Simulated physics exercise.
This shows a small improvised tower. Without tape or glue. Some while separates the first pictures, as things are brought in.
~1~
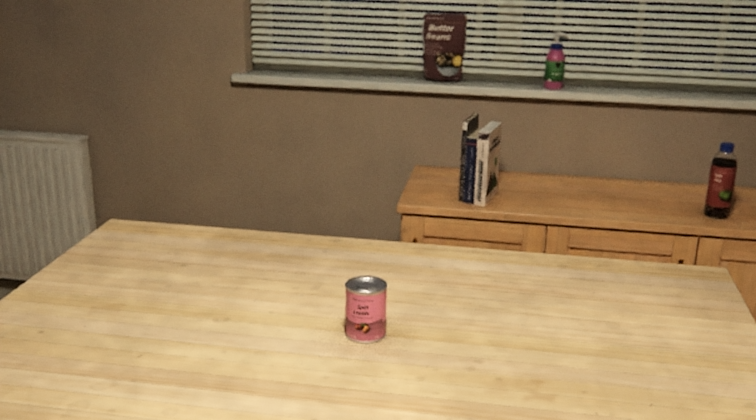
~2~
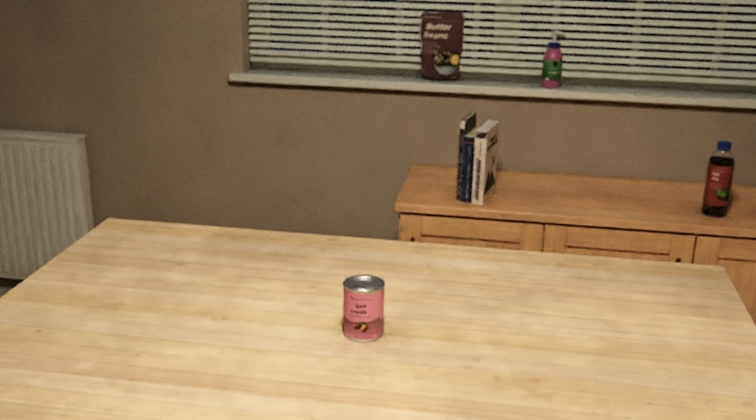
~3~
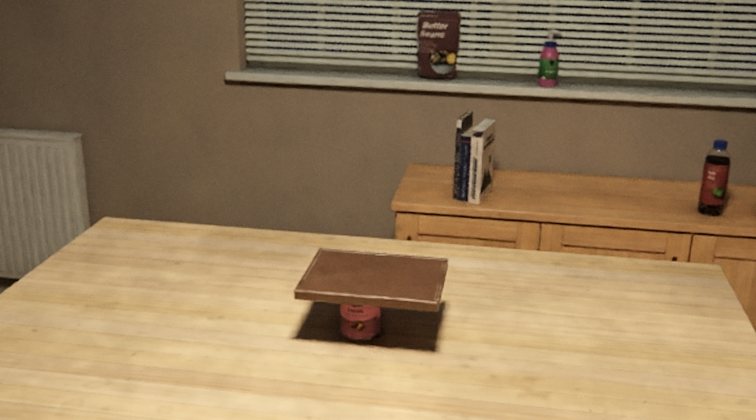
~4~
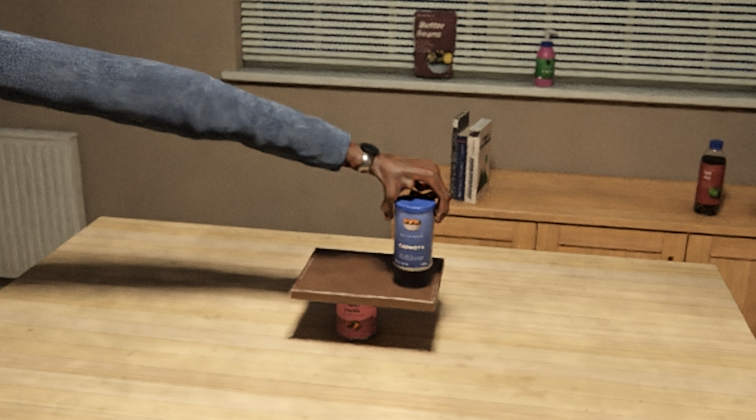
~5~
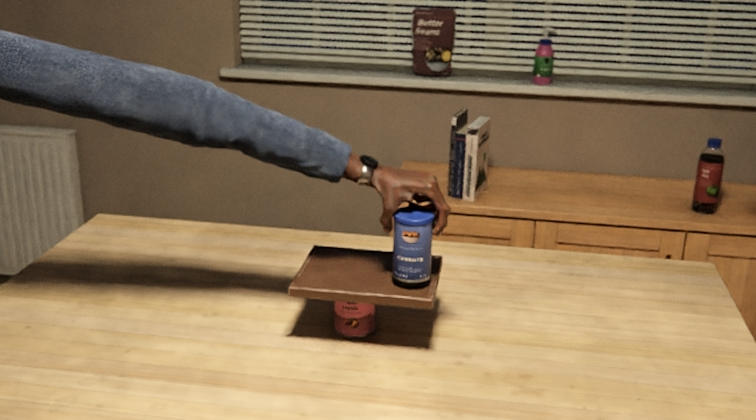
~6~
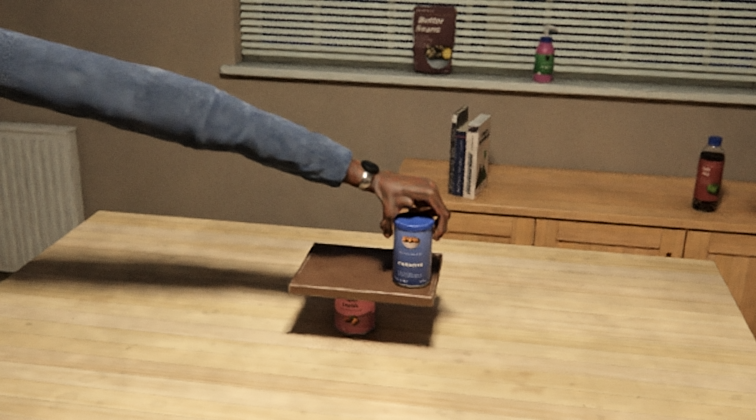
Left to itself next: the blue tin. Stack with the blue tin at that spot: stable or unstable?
Most likely it does not remain standing.
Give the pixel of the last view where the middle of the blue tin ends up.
Roughly at pixel (505, 360).
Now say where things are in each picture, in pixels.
The last thing is not in view yet; pink tin (366, 310), in the first picture.
The last thing is not in view yet; pink tin (364, 308), in the second picture.
The last thing is not in view yet; pink tin (360, 307), in the third picture.
On its way; blue tin (414, 232); pink tin (357, 307), in the fourth picture.
On its way; blue tin (413, 245); pink tin (355, 304), in the fifth picture.
In place under the hand; blue tin (413, 250); pink tin (355, 302), in the sixth picture.
Then, 0.40 s past the last view, blue tin now fallen; brown lid rocked 64° from its first pose.
Then, 0.60 s past the last view, brown lid rocked 37° from its first pose.
Finally, fallen, brown lid and blue tin; pink tin still in place. Final places as the last picture's camera would see them, blue tin near (505, 360). The stack comes apart.
